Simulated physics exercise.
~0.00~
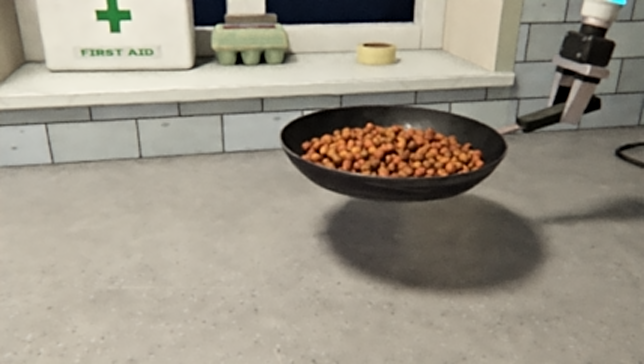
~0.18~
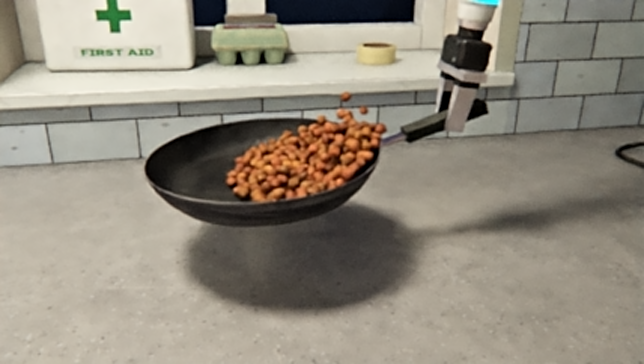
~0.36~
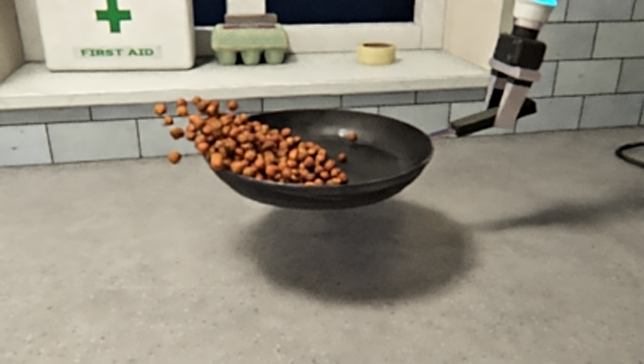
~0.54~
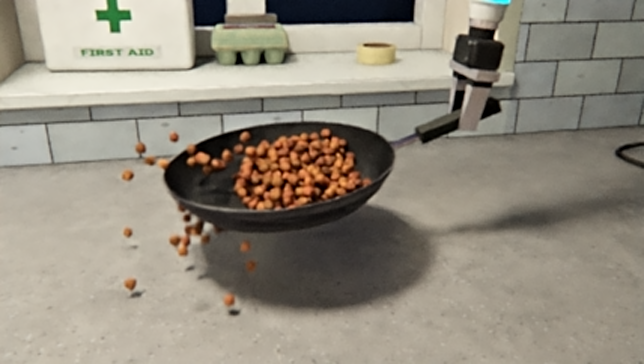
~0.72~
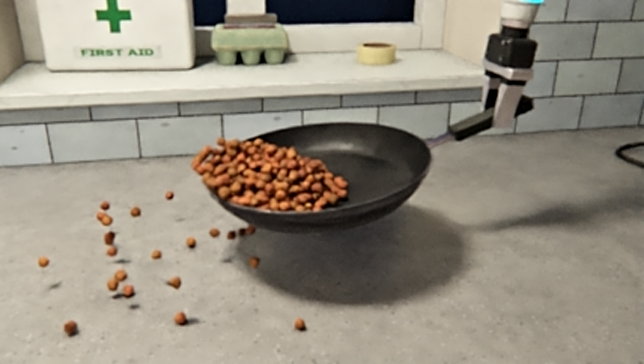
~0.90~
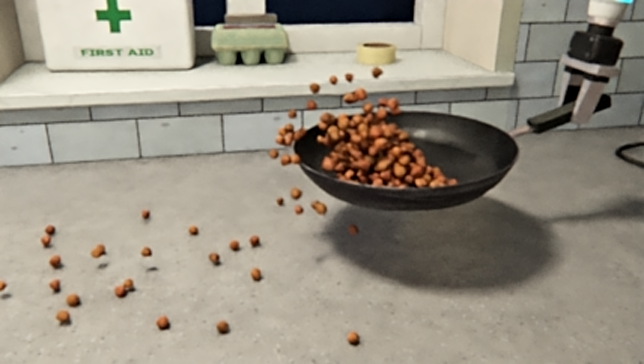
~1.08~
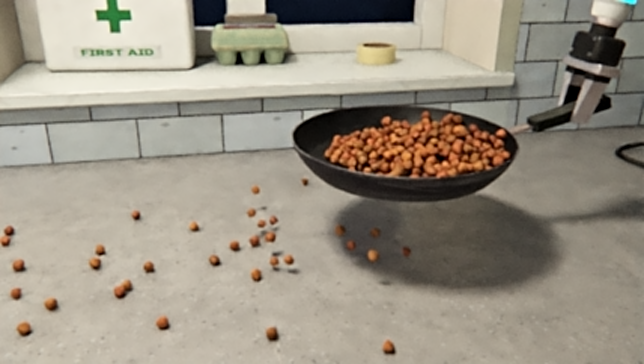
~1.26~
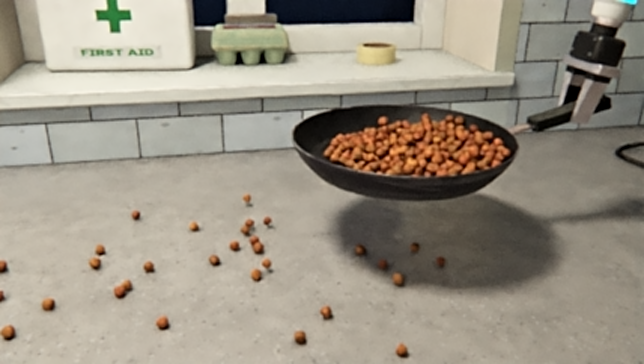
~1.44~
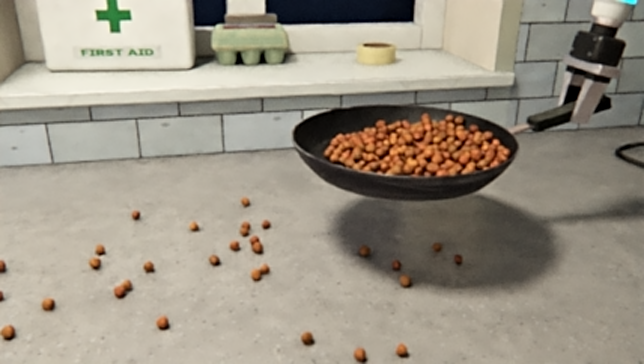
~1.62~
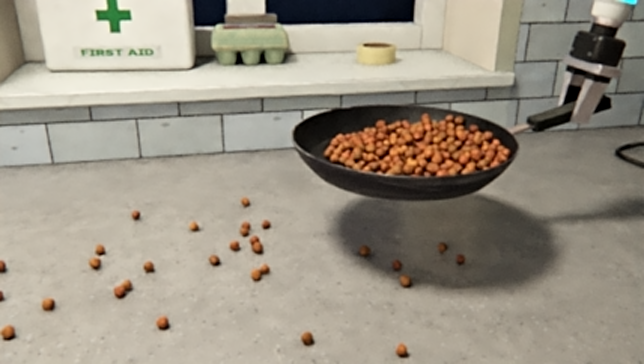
A dark frying pan heaped with small round brown nuts hangs above a grey countertop, held by a robot gripper at the right. The gripper swings the pan to the left, and the nuts crowd toward the handle side, a few hopping up. It jerks back to the right, and the heap surges over the left rim, scattering nuts. Another shorter swing left and back right sends more tumbling onto the counter, where they bounce and roll. Finally the pan stops at the right, level and still mostly full, while the spilled nuts settle across the counter.
